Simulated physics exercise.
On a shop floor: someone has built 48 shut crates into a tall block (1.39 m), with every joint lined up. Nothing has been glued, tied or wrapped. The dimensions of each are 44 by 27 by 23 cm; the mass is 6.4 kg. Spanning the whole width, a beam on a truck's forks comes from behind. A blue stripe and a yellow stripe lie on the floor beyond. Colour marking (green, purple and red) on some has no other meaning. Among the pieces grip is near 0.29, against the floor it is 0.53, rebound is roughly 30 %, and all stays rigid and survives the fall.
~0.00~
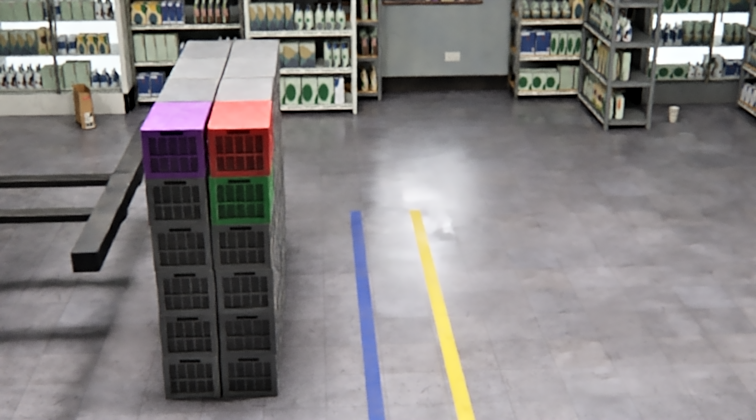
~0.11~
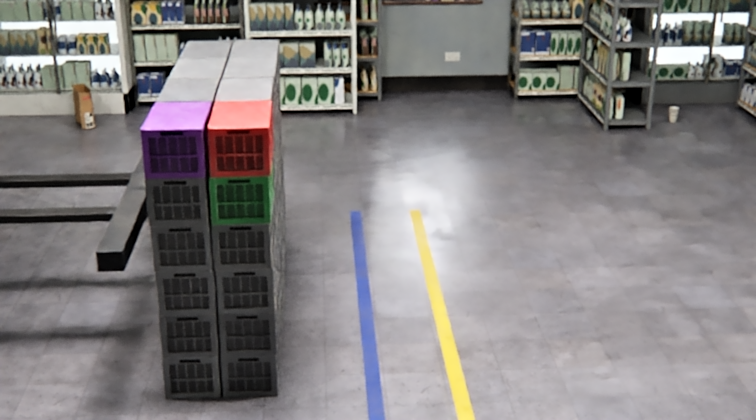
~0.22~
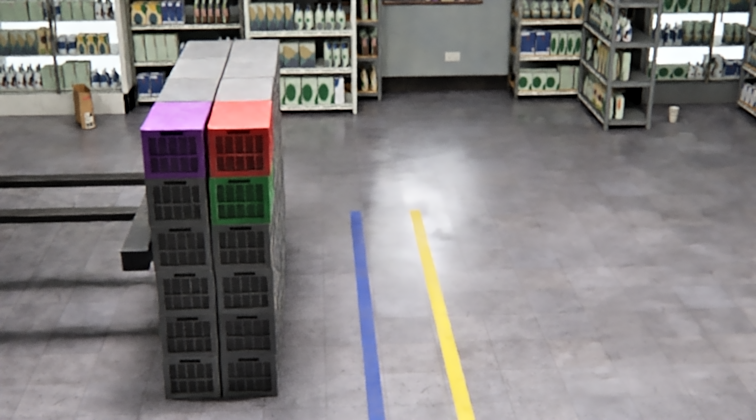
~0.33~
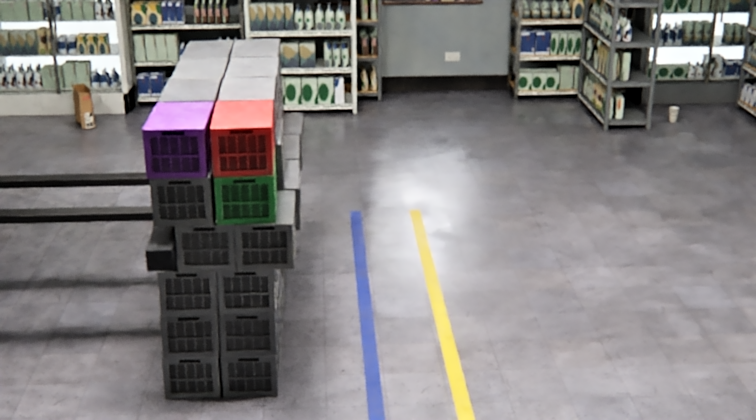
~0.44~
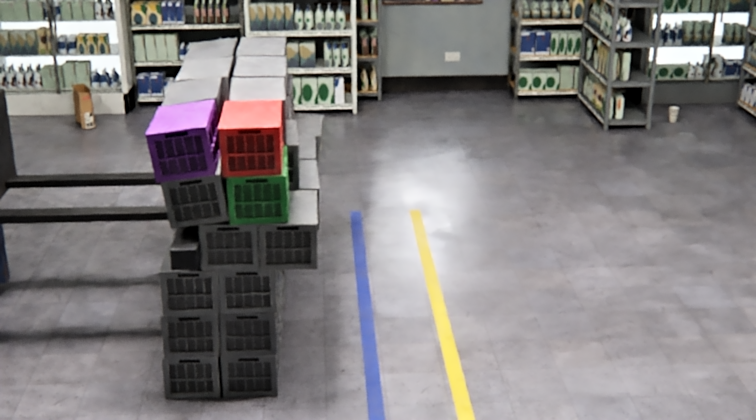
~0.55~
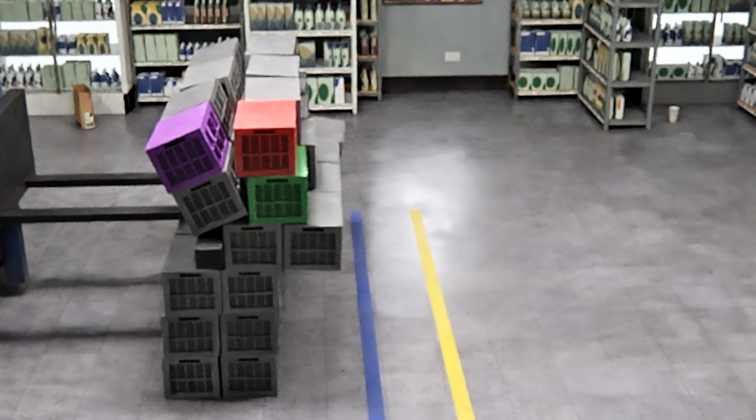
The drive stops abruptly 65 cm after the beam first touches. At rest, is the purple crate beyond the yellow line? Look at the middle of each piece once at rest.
The piece is left this side of the line.
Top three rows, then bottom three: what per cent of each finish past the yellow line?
Of the top ones 40 percent, of the bottom ones 0 percent.
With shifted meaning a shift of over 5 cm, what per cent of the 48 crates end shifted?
Shifted share: 65 %.
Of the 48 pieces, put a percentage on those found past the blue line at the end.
Result: Around 35 per cent.
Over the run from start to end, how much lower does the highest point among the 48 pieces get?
I make it close to 35 cm.
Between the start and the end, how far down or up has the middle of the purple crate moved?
115 centimetres lower, roughly.
After 0.82 s, none of the 48 crates past the yellow line, 35 disturbed; purple crate leaning 49°, 33 cm lower; green crate leaning 16°.
After 1.32 s, 7 of the 48 crates past the yellow line; purple crate upside down; green crate upside down.
At rest (3.7 s), 9 of the 48 crates past the yellow line; purple crate 1.15 m lower; green crate upside down; red crate on its side. As the last picture would show them, middles, purple crate near (38, 360), green crate near (543, 353).
